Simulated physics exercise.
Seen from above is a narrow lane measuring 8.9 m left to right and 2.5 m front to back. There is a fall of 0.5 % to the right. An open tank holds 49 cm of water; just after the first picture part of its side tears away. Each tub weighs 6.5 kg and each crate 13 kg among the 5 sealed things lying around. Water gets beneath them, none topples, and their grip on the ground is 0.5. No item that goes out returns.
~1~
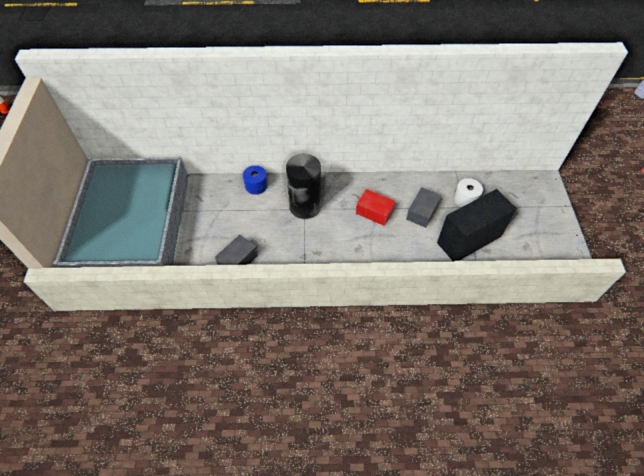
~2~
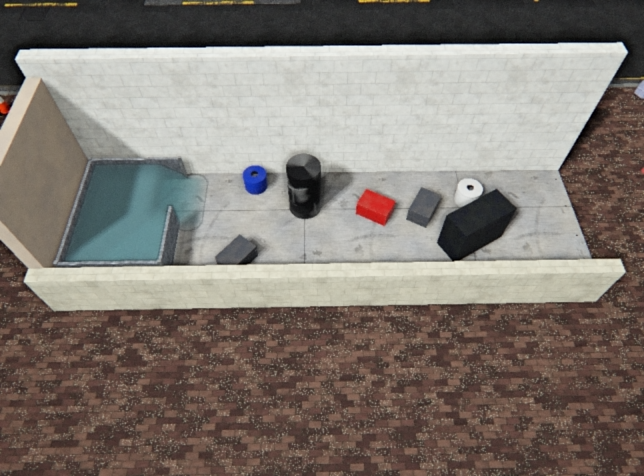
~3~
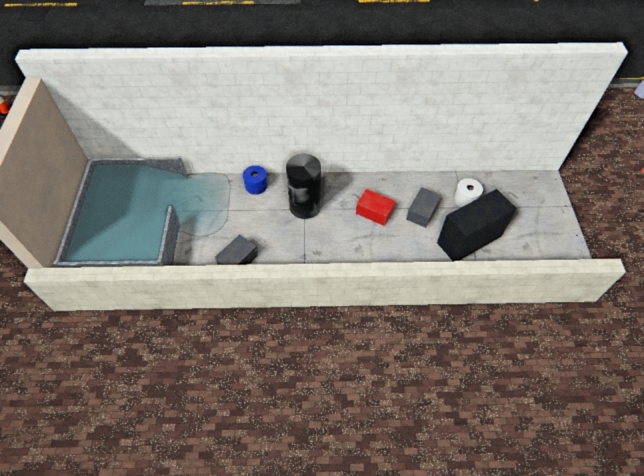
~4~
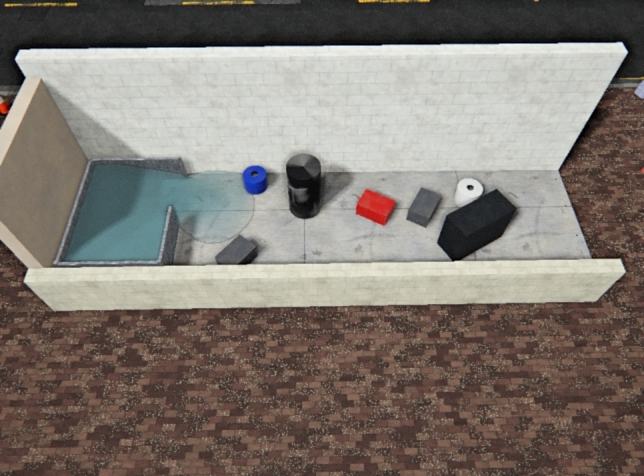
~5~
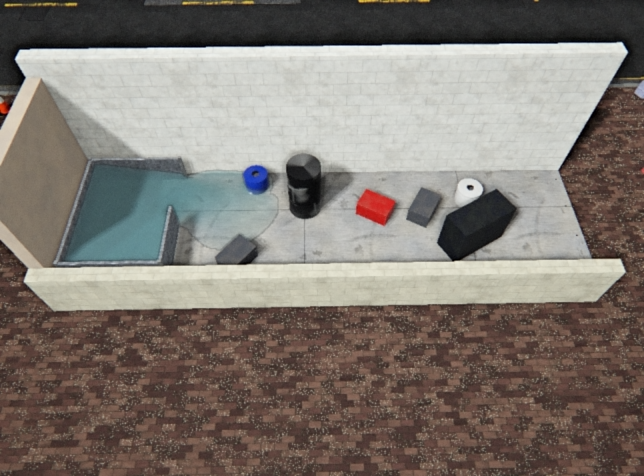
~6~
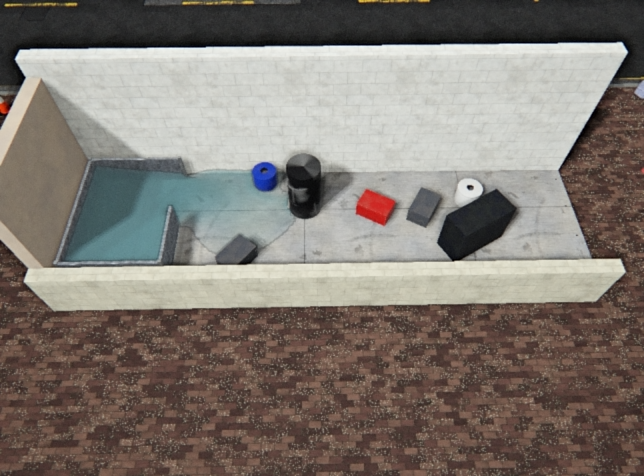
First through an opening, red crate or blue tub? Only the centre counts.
The blue one gets out first.
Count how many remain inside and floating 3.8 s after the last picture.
I get 2.
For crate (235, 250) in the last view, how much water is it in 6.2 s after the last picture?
Roughly 4 cm.
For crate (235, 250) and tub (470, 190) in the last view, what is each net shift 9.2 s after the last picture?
In that order: 20 cm, washed out.
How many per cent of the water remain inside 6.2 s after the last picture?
About 76 in a hundred parts of the water.
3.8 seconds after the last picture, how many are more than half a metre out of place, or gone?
I make it 4 by then.
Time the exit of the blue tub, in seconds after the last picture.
That happens at about 3.0 s.
Then, 1.2 s after the last picture the red crate is near (376, 202), 0.0 m from its start, aground; the blue tub is near (418, 179), 3.1 m from its start, aground; 0 of 5 are out; 0 afloat.
Then, 3.8 s after the last picture the red crate is near (423, 236), 1.1 m from its start, afloat; the blue tub has gone out (2.8 s after the last picture); 2 of 5 are out; 2 afloat.
Then, 6.2 s after the last picture the red crate is near (420, 194), 0.8 m from its start, afloat; the blue tub has gone out (2.8 s after the last picture); 2 of 5 are out; 1 afloat.
Then, 9.2 s after the last picture the red crate is near (520, 178), 2.8 m from its start, afloat; the blue tub has gone out (2.8 s after the last picture); 2 of 5 are out; 1 afloat.
